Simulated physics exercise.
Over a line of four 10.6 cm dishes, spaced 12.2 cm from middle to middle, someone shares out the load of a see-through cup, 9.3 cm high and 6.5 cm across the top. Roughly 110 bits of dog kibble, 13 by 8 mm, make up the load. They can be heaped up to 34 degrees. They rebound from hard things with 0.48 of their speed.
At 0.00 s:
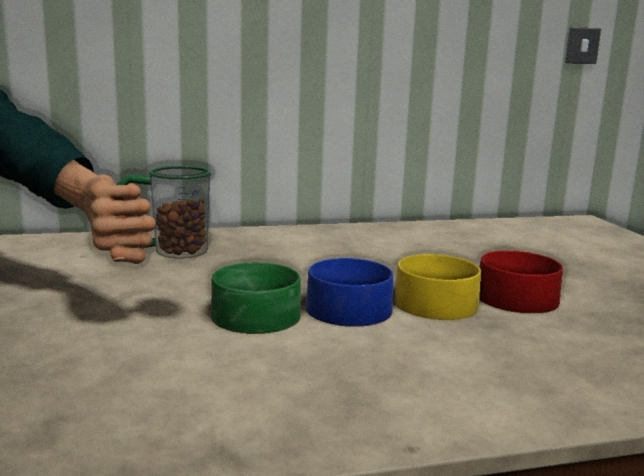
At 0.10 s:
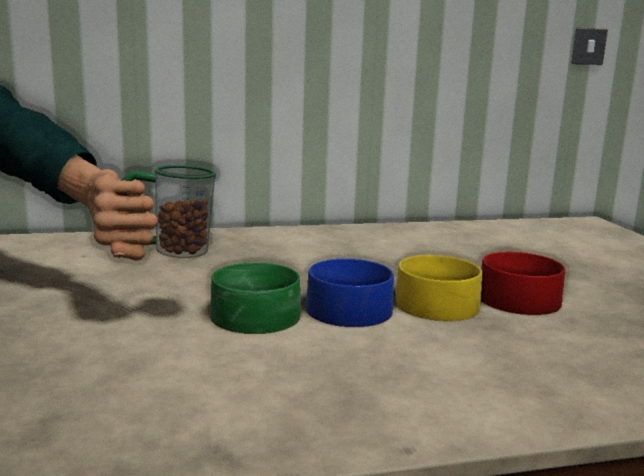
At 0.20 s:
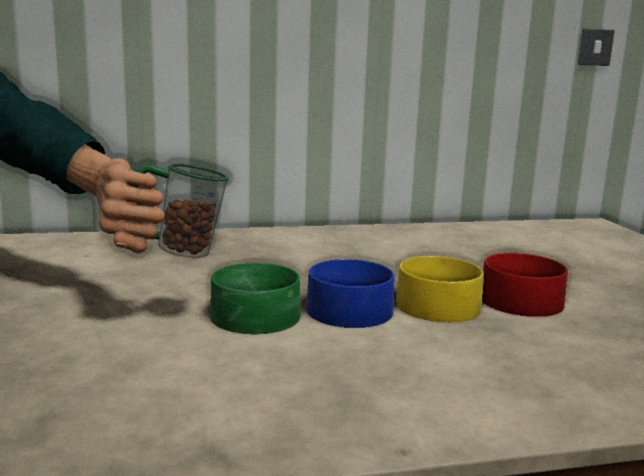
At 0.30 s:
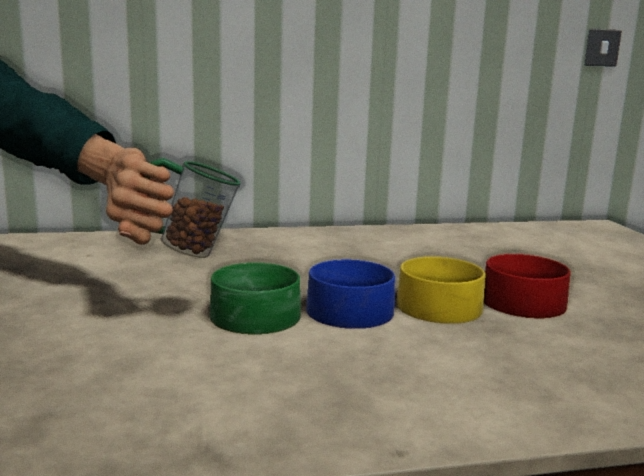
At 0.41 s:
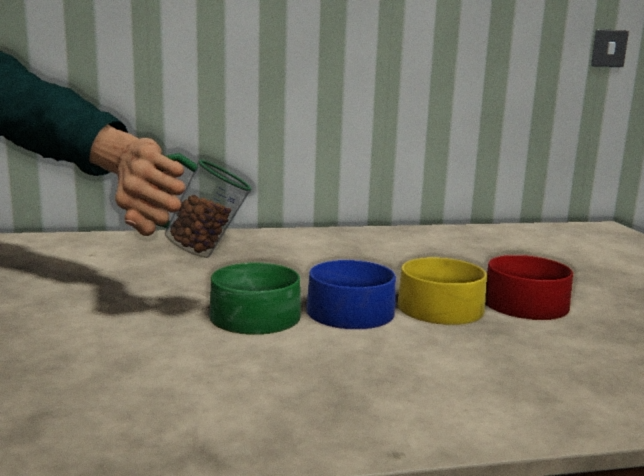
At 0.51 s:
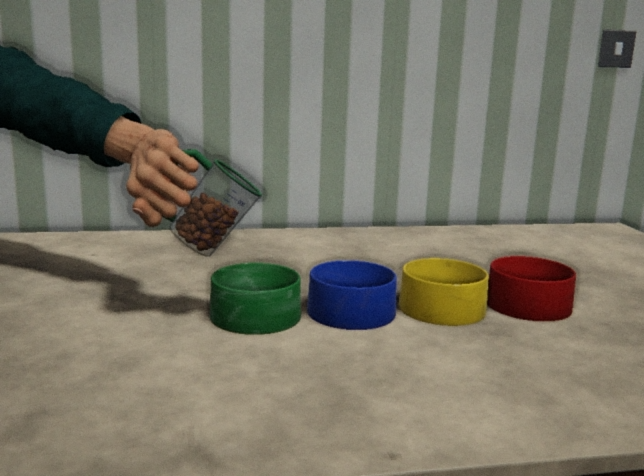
A hand in a dark green sleeve holds a clear, green-rimmed cup of brown pieces at the left of a mottled beige tabletop, seen from slightly above against green-and-white striped wallpaper. Four round dishes, green, blue, yellow and red from left to right, sit below a grey wall switch. The hand moves slightly right, tilting the cup steadily rightward, while the view shifts slightly, the background sliding right.
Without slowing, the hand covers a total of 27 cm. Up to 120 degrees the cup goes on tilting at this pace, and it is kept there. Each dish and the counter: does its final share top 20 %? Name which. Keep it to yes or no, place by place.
Place by place: Red no, blue yes, green no, yellow no, counter no.
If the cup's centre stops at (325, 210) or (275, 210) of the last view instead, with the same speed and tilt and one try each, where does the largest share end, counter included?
Blue; blue.
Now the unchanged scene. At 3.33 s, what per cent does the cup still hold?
About 0 percent of the load.
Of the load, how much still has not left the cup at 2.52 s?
Roughly 0 per cent, I'd say.
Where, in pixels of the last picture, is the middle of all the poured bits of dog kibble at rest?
I'd say roughly (361, 301).
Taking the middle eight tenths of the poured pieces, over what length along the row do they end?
I'd put it near 5 cm.
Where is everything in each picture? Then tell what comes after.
In the first frame, cup at (181, 212), tilt 0 degrees, lip at (209, 172), moved 0.0 cm; middle of the pieces at (181, 223); green dish at (256, 277); blue dish at (351, 272); yellow dish at (439, 267); red dish at (521, 263).
In the second frame, cup at (184, 211), tilt 4 degrees, lip at (214, 173), moved 0.4 cm; middle of the pieces at (183, 222).
In the third frame, cup at (191, 211), tilt 12 degrees, lip at (227, 178), moved 1.3 cm; middle of the pieces at (189, 221).
In the fourth frame, cup at (199, 210), tilt 20 degrees, lip at (239, 183), moved 2.2 cm; middle of the pieces at (195, 221).
In the fifth frame, cup at (206, 210), tilt 28 degrees, lip at (250, 188), moved 3.0 cm; middle of the pieces at (201, 219).
In the sixth frame, cup at (214, 210), tilt 37 degrees, lip at (260, 194), moved 3.9 cm; middle of the pieces at (207, 218); green dish at (256, 277); blue dish at (353, 274); yellow dish at (445, 271); red dish at (533, 269). Its pace works out near 80 degrees a second; the hand travels 9 cm a second.
Then, at 1.71 s, tilt 120 degrees; cup holds 40 %, blue 60 %.
After 2.52 s, tilt 120 degrees; cup holds 0 %, blue 100 %.
After 3.33 s, tilt 120 degrees; cup holds 0 %, blue 100 %.
In the end, at 3.6 s, red 0 %, blue 100 %, green 0 %, yellow 0 %, counter 0 %.
